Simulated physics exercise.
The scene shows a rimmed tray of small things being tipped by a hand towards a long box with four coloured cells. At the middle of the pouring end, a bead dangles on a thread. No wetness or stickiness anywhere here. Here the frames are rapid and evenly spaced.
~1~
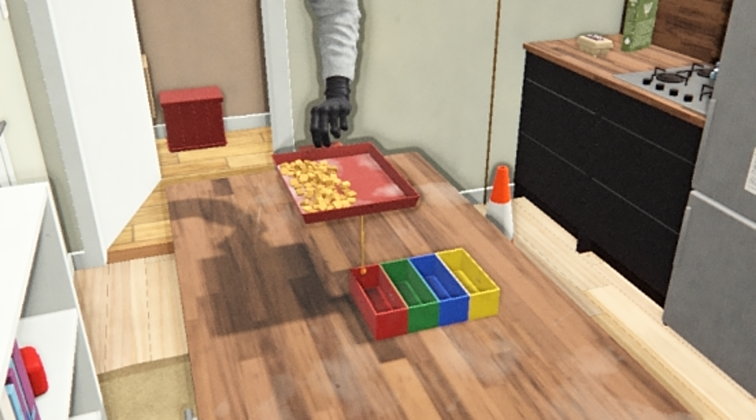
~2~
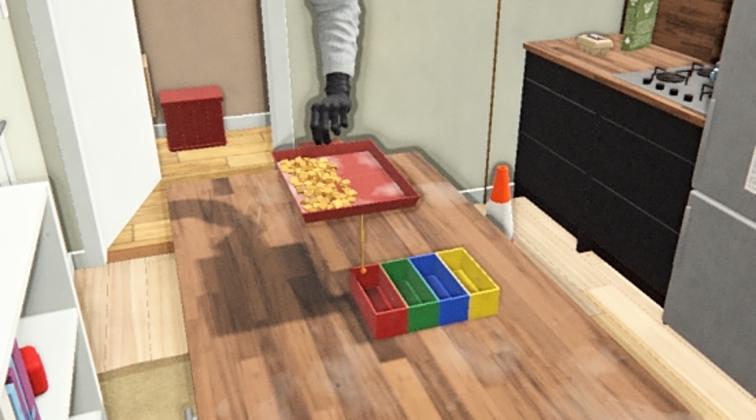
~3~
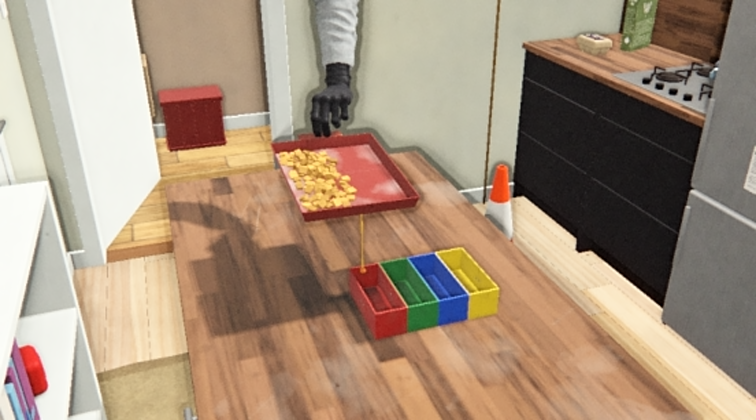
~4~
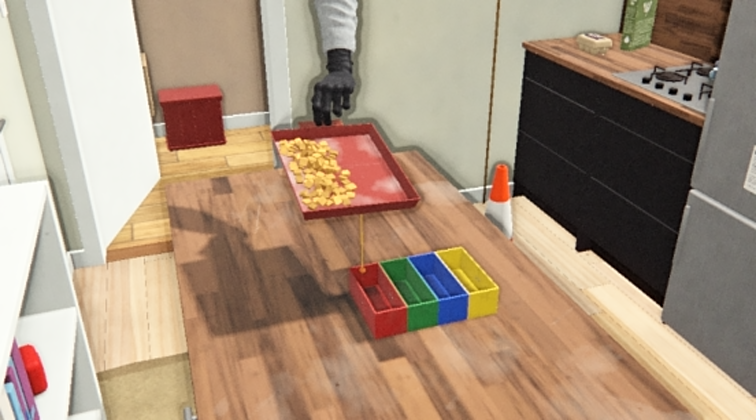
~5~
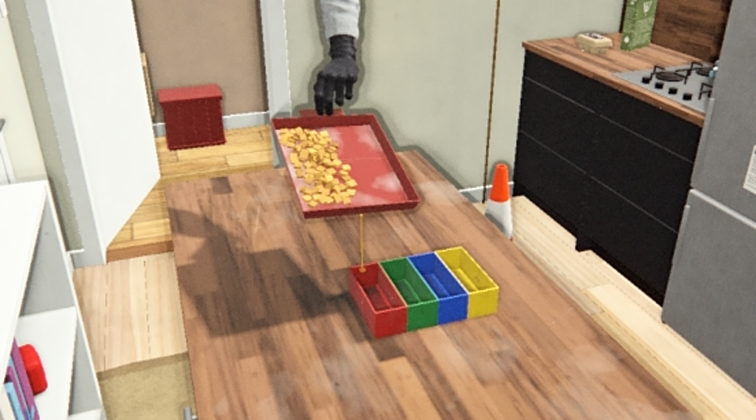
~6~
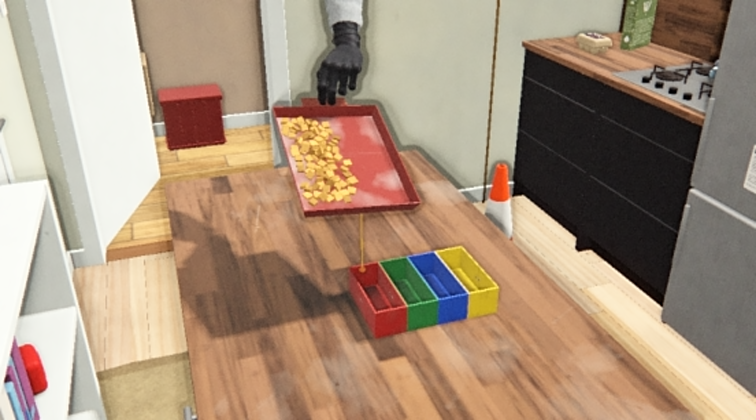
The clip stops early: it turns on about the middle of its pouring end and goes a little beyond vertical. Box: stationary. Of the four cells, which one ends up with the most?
The green cell ends up with the most.
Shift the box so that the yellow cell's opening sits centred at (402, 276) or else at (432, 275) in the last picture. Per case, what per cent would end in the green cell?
It would be roughly 10 per cent, followed by roughly 30 per cent.
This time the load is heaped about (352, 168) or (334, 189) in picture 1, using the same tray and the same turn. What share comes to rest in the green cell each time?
Close to 50 per cent, followed by close to 50 per cent.
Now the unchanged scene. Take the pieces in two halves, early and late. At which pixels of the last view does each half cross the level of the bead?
First close to (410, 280), next close to (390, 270).
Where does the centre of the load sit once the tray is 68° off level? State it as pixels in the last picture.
About (368, 201).
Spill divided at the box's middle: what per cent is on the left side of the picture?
I reckon around 90 per cent.
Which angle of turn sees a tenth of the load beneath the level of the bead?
Near 85 degrees.
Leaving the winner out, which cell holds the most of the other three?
Next in line is that red cell.
Soon after the last picture, tray tipped steeply; nearly all on the tray; a stray few falling or outside the box.
A little later, tray tipped past a quarter turn; about a third on the tray; about a quarter in the green cell; a small part in the red cell; a small part in the blue cell; a stray few in the yellow cell; about a quarter falling or outside the box.
Later still, tray tipped past a quarter turn; about half in the green cell; about a quarter in the red cell; a small part in the blue cell; a stray few in the yellow cell; a small part falling or outside the box.
At rest, tray tipped past a quarter turn; about half in the green cell; about a quarter in the red cell; a small part in the blue cell; a stray few in the yellow cell; a small part outside the box.
